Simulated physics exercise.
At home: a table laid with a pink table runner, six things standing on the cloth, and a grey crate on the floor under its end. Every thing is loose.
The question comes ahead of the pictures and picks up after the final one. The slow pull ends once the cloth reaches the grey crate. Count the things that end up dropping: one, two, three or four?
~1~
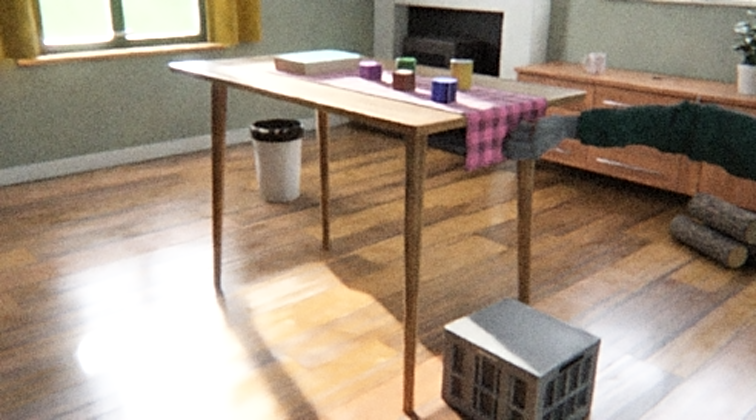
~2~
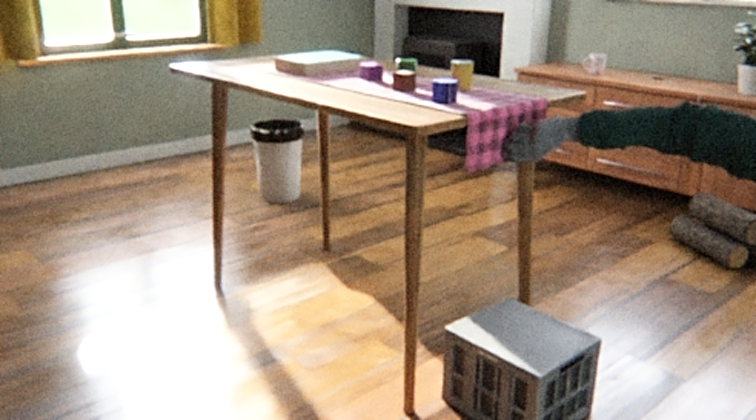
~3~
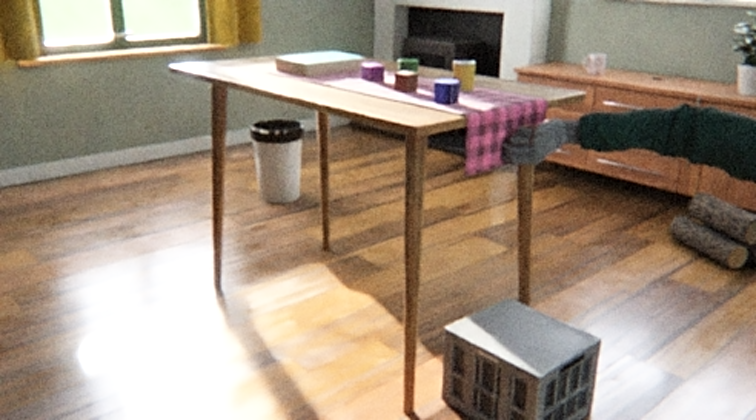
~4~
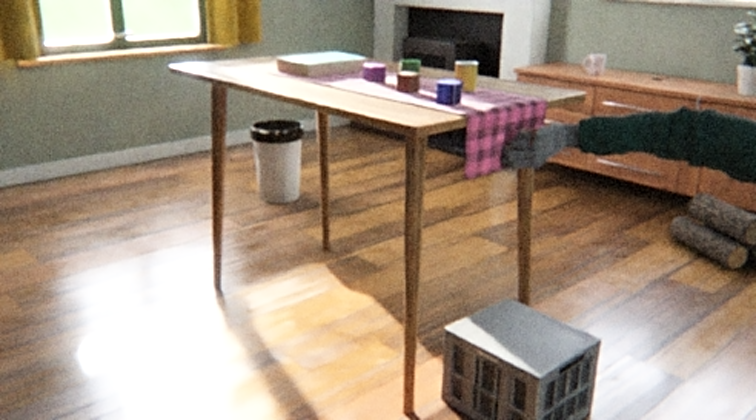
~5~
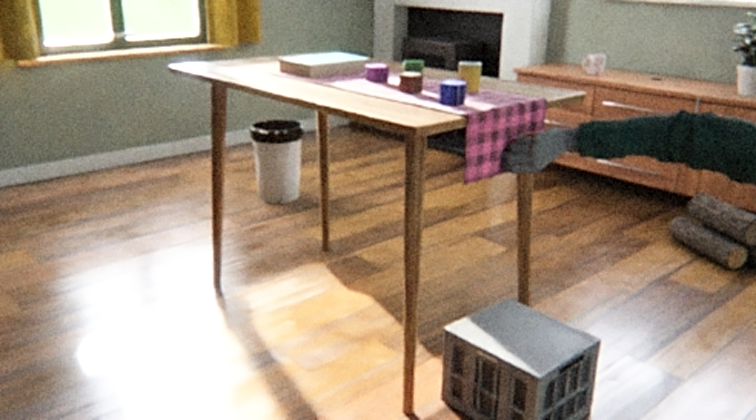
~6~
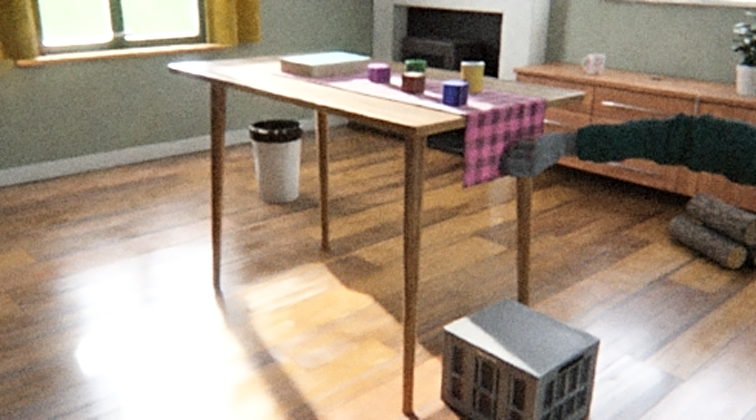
Well, the number that leaves the top comes to exactly four there.
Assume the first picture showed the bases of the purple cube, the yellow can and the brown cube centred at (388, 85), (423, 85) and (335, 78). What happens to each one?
Outcome: Purple cube falls away, yellow can falls away, brown cube stays aboard.
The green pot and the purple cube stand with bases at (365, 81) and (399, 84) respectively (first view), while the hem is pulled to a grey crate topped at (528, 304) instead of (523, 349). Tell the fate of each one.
Result - the green pot stays put, and the purple cube stays put.
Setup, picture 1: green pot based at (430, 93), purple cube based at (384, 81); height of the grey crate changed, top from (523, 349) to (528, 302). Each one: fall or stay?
Result: Green pot gone, purple cube still there.
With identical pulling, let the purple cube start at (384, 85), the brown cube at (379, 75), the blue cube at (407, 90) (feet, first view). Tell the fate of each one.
Purple cube: Off. Brown cube: Still up. Blue cube: Off.
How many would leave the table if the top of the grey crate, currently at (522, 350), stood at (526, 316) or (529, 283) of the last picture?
For the first height 3, for the second 2.
Early on, hem near (502, 218); blue cube gone.
Midway, hem near (499, 276); blue cube and yellow can gone.
Near the end, hem on the crate; blue cube, yellow can, brown cube and green pot gone.
Finally, hem on the crate; blue cube, yellow can, brown cube and green pot gone. It carries off four.
